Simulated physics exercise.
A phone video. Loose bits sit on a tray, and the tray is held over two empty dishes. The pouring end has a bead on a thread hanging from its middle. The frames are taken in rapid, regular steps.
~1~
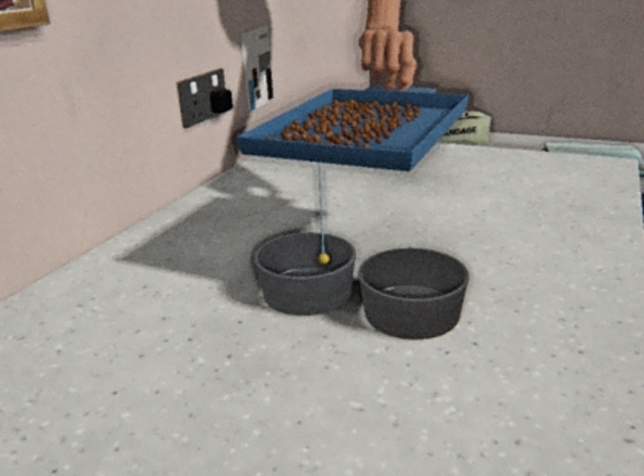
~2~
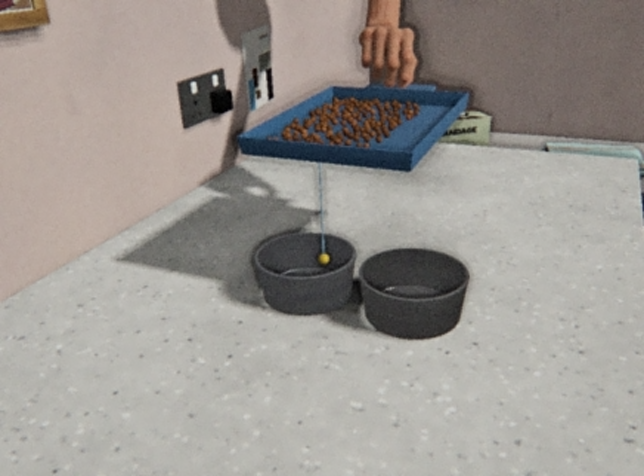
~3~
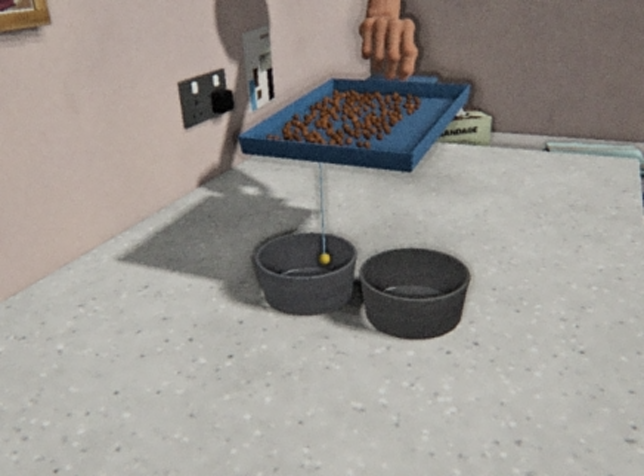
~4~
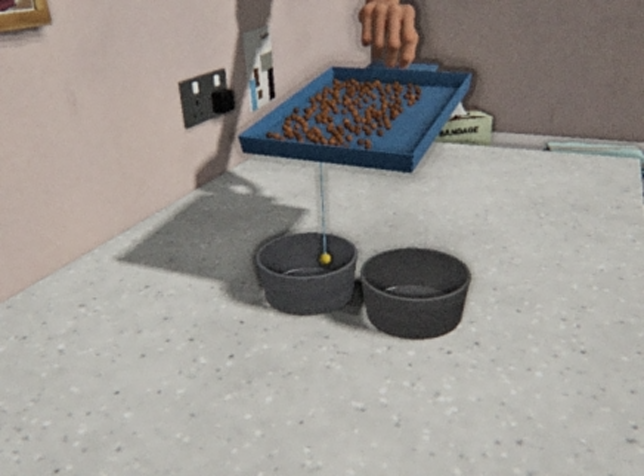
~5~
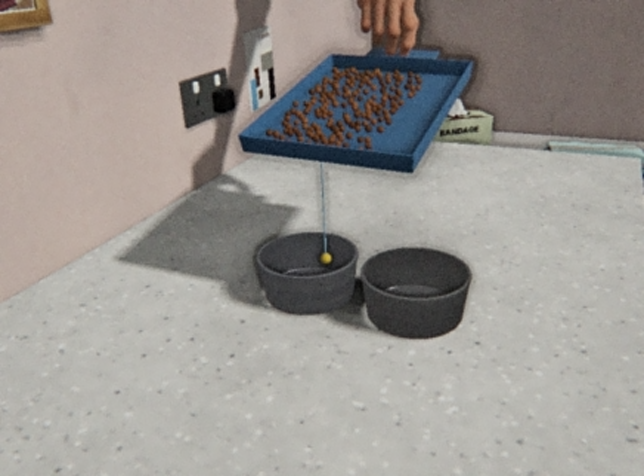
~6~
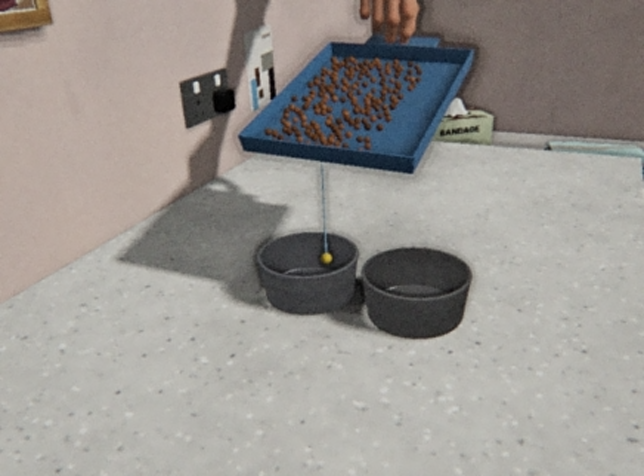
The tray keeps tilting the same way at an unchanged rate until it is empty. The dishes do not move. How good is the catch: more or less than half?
Well, most of the load misses the dishes, as it turns out.
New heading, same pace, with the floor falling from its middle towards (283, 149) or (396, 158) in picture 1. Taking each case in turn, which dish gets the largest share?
In the first case it's the one on the left, in the second the one on the right.
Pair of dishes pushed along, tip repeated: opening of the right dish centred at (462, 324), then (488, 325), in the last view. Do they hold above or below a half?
First shift, a majority share; second shift, a majority share.
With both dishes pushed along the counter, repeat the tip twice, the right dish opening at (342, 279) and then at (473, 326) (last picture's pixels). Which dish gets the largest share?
It comes out as the one to the right in the first try and the one to the left in the second.
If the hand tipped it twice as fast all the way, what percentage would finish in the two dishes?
It would be some 0 in a hundred.
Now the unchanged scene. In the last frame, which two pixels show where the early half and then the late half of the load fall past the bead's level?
Around (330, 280) at first; around (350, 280) after that.
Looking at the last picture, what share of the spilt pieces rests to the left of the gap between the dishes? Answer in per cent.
Close to 70 in a hundred.
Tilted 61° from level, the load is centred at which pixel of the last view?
In the last view, the load is centred near (326, 141).
Soon, tray tipped steeply; nearly all on the tray; a stray few outside both; a stray few in the air.
A while on, tray tipped past a quarter turn; about half on the tray; a stray few in the left dish; a small part outside both; about half in the air.
Towards the end, tray tipped past a quarter turn; a small part in the right dish; a stray few in the left dish; nearly all outside both.
Finally, tray tipped past a quarter turn; a small part in the right dish; a stray few in the left dish; nearly all outside both.
